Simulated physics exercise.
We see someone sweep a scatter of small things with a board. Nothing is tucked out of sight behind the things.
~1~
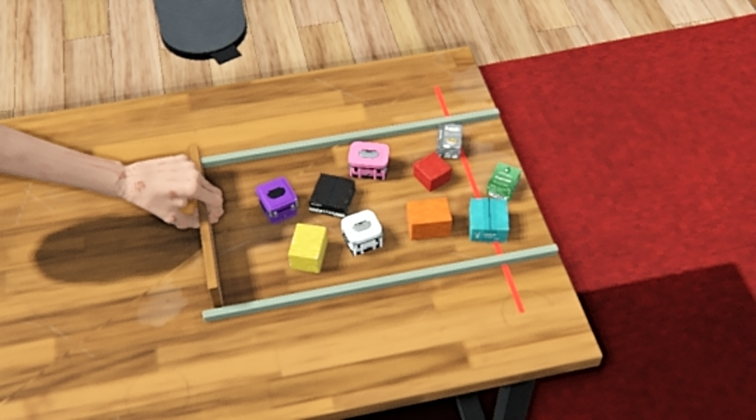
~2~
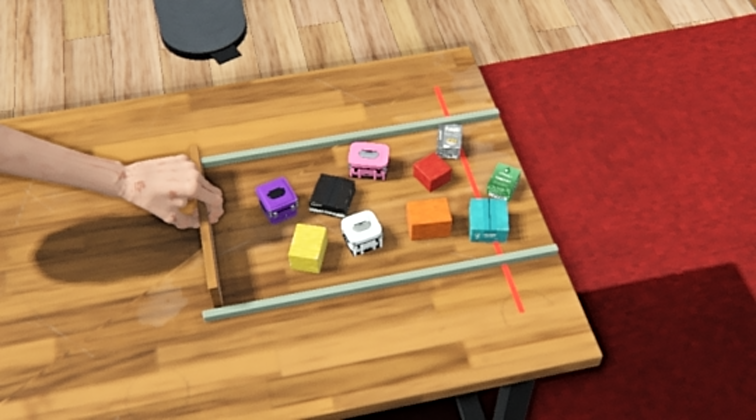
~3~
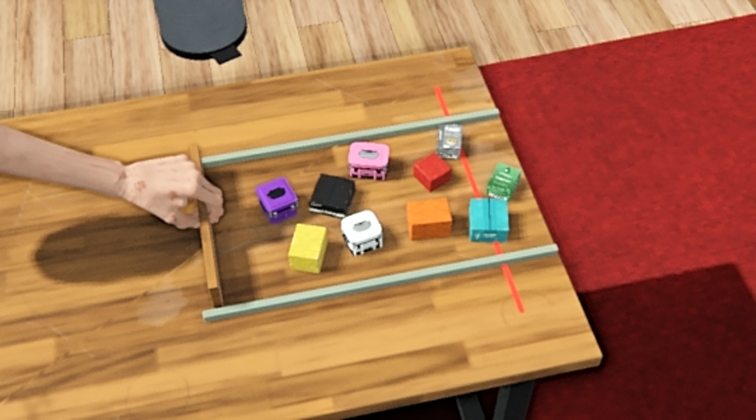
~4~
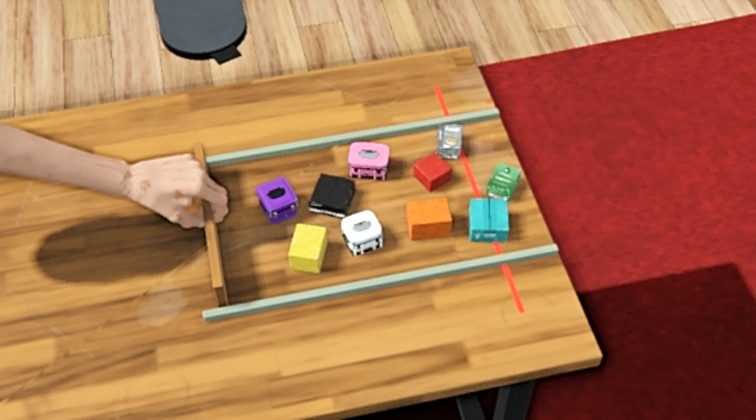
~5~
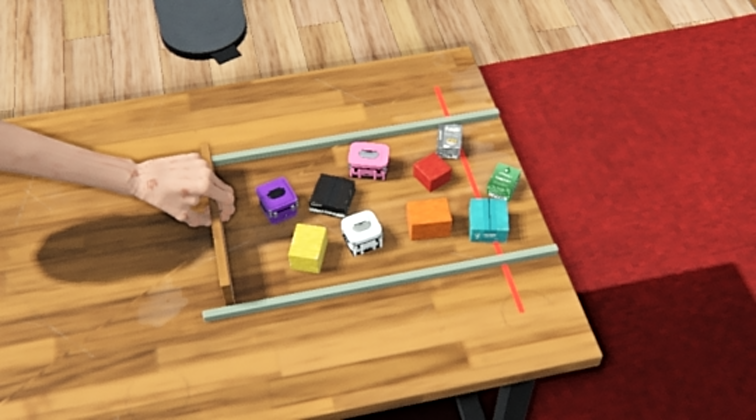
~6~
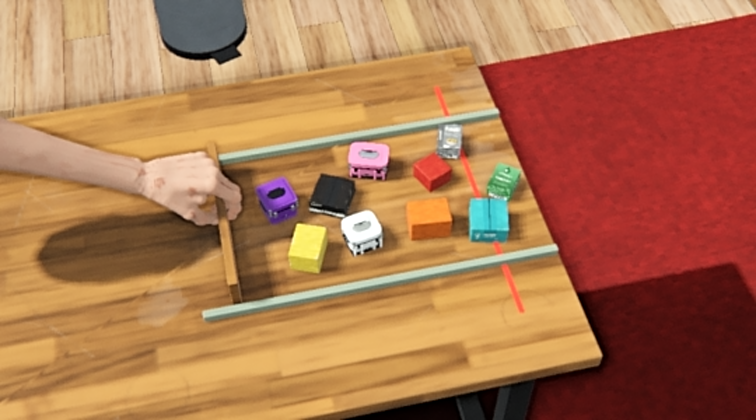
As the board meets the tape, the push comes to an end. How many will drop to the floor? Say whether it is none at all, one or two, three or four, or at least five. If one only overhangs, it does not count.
Most likely three of them, or four, will slide off.
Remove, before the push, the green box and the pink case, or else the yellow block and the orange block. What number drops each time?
First 3, then 2.
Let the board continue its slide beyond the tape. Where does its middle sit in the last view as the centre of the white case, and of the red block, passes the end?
I reckon its middle sits around (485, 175) and then around (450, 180).
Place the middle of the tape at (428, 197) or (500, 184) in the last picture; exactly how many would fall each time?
1 and 7.
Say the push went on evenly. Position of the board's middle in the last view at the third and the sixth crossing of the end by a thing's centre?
At (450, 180) for the third, at (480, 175) for the sixth.
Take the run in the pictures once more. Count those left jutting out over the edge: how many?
Overhanging: 3.
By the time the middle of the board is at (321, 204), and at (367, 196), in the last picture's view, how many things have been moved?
The first count is 4, and then it's 8.
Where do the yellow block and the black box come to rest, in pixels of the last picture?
(501, 209) and (519, 167).
Early on, none off yet; green box at rest near (504, 182); turquoise box at rest near (489, 220); grey box at rest near (449, 141).
Finally, the number that fall off is three or four; lost, orange block, red block, turquoise box and green box.
